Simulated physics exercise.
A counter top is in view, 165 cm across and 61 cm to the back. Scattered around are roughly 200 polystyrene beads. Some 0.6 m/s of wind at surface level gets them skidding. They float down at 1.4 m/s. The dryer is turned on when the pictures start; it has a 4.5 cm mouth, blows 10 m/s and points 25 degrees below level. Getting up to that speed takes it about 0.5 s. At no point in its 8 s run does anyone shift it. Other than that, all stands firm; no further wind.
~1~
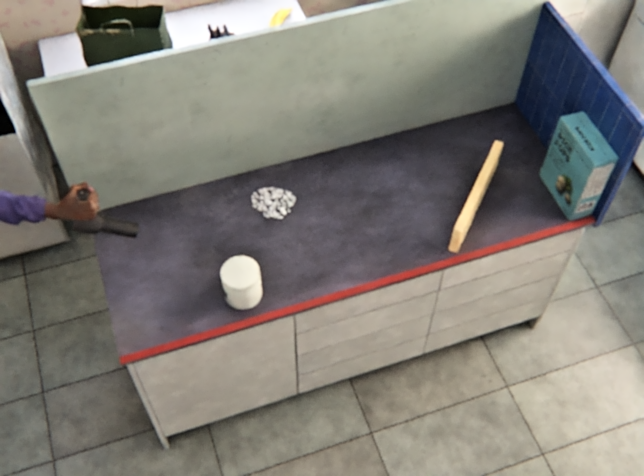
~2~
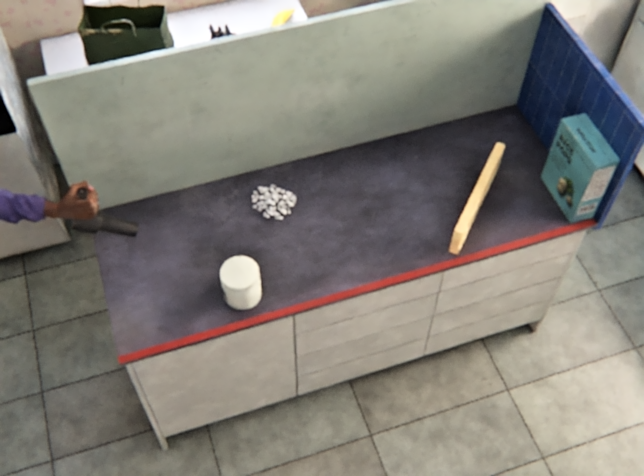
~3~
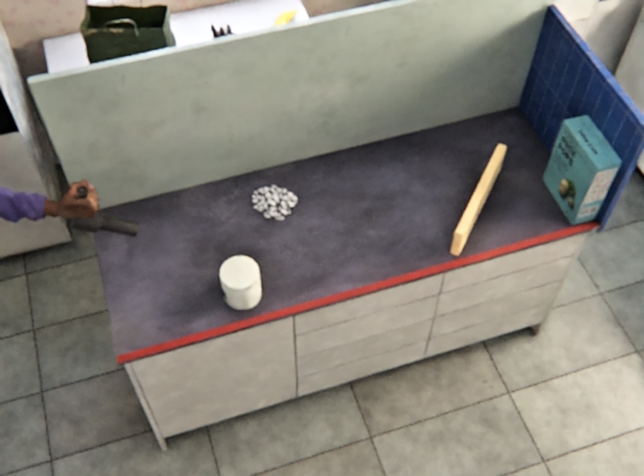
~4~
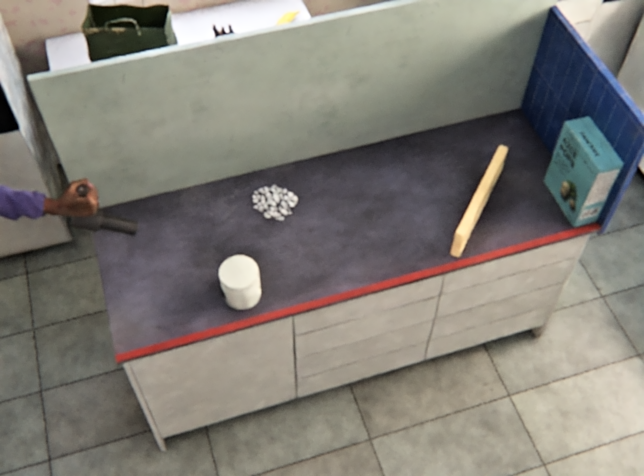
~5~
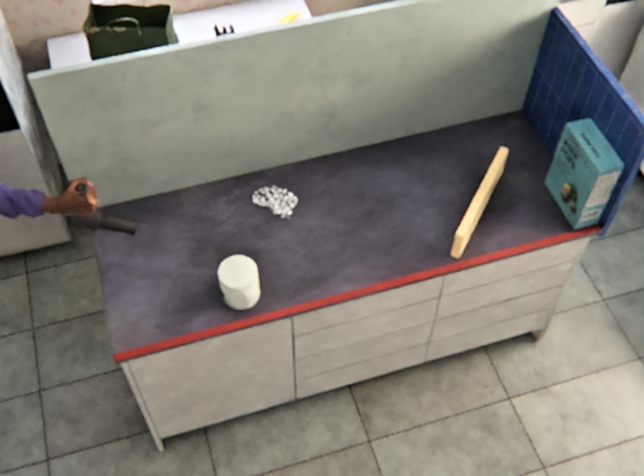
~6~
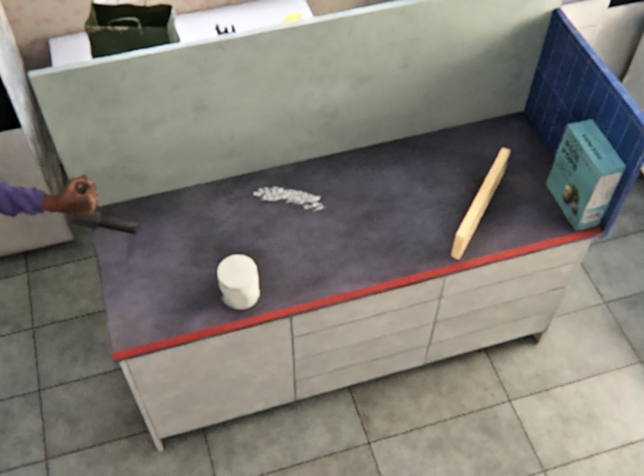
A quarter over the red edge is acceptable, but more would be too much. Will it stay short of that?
Yes, it stays short.
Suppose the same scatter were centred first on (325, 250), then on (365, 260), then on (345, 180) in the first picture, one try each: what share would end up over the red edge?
70, 100 and 0 in a hundred, respectively.
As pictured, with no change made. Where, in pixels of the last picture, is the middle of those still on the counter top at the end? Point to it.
The middle sits near pixel (557, 178).
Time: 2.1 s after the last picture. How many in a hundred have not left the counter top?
Roughly 100 per cent.
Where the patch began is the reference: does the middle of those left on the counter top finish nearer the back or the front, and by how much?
Toward the near side, roughly 15 cm.
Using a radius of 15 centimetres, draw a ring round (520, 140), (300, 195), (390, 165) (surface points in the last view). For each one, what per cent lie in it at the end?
I would say some 40 %, 0 % and 0 % respectively.
Then, 1.2 s after the last picture, 0 % are over the red edge; the middle of those still in play is near (480, 142); 0 % have settled or left.
Then, 2.1 s after the last picture, 0 % are over the red edge; the middle of those still in play is near (529, 131); 10 % have settled or left.
Then, 4.0 s after the last picture, 0 % are over the red edge; the middle of those still in play is near (530, 136); 16 % have settled or left.
Then, 7.6 s after the last picture, at the end, 0 % are over the red edge; the middle of those still in play is near (557, 178).
